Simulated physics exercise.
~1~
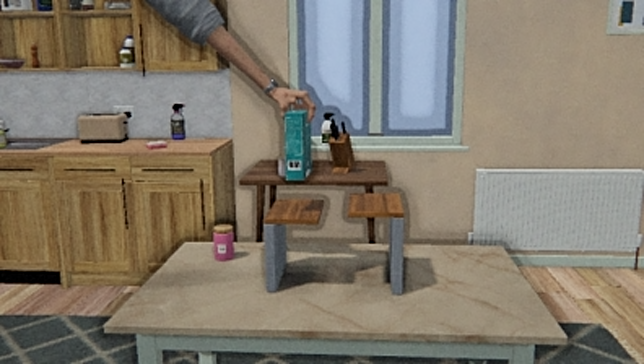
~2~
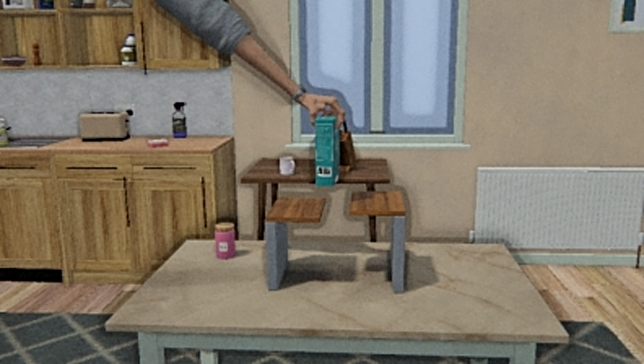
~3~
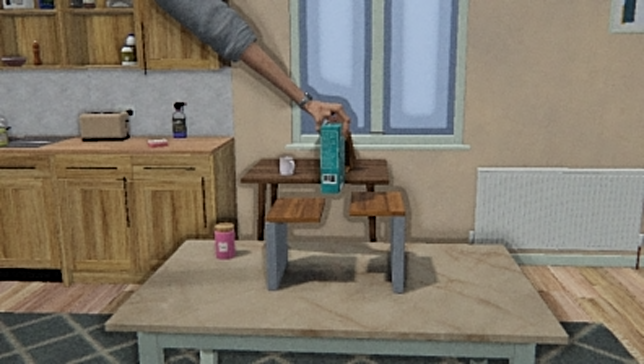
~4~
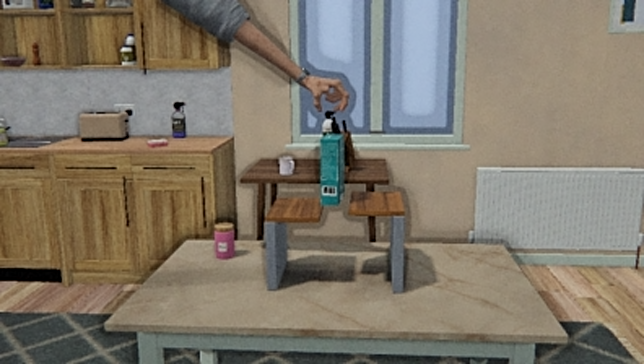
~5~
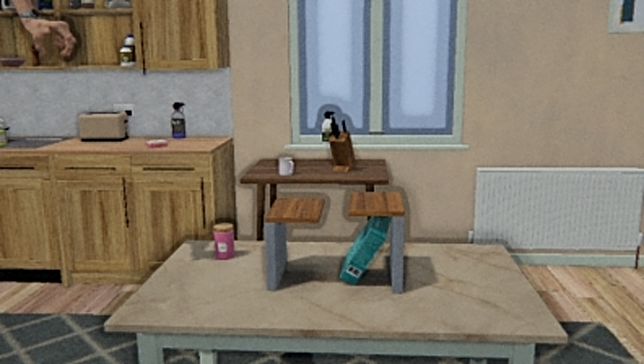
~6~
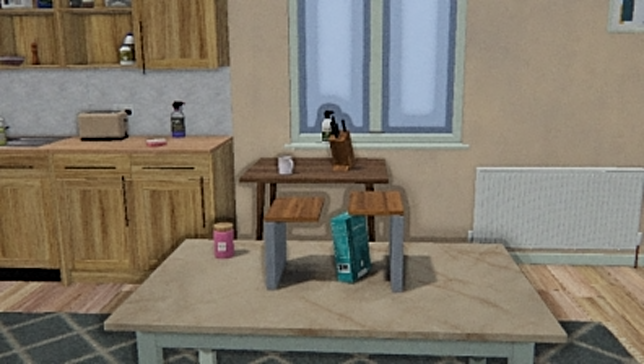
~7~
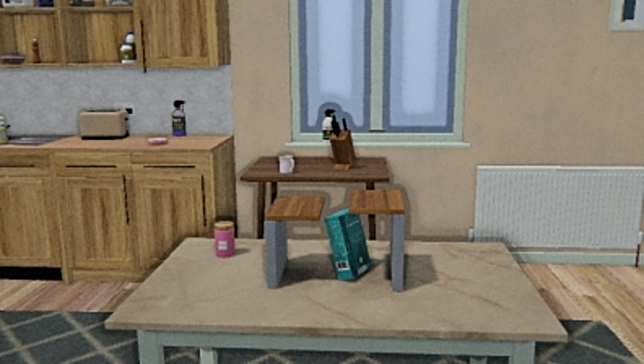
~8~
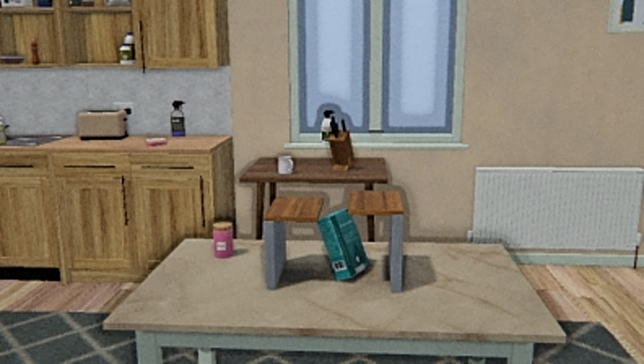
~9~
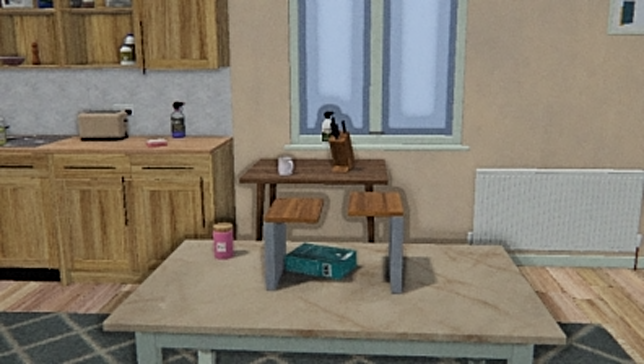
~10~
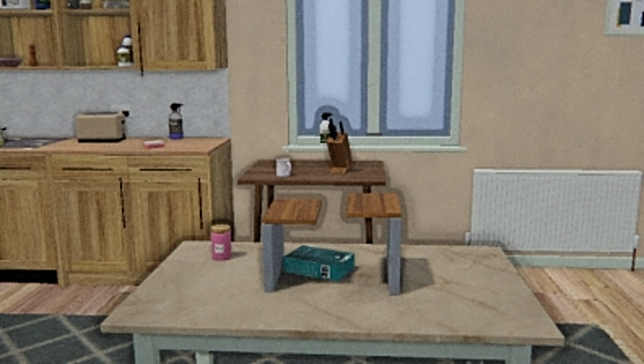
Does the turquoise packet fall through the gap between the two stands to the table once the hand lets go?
Yes, the packet drops through the gap and reaches the table, where it leans for a while and then ends up lying on its side.
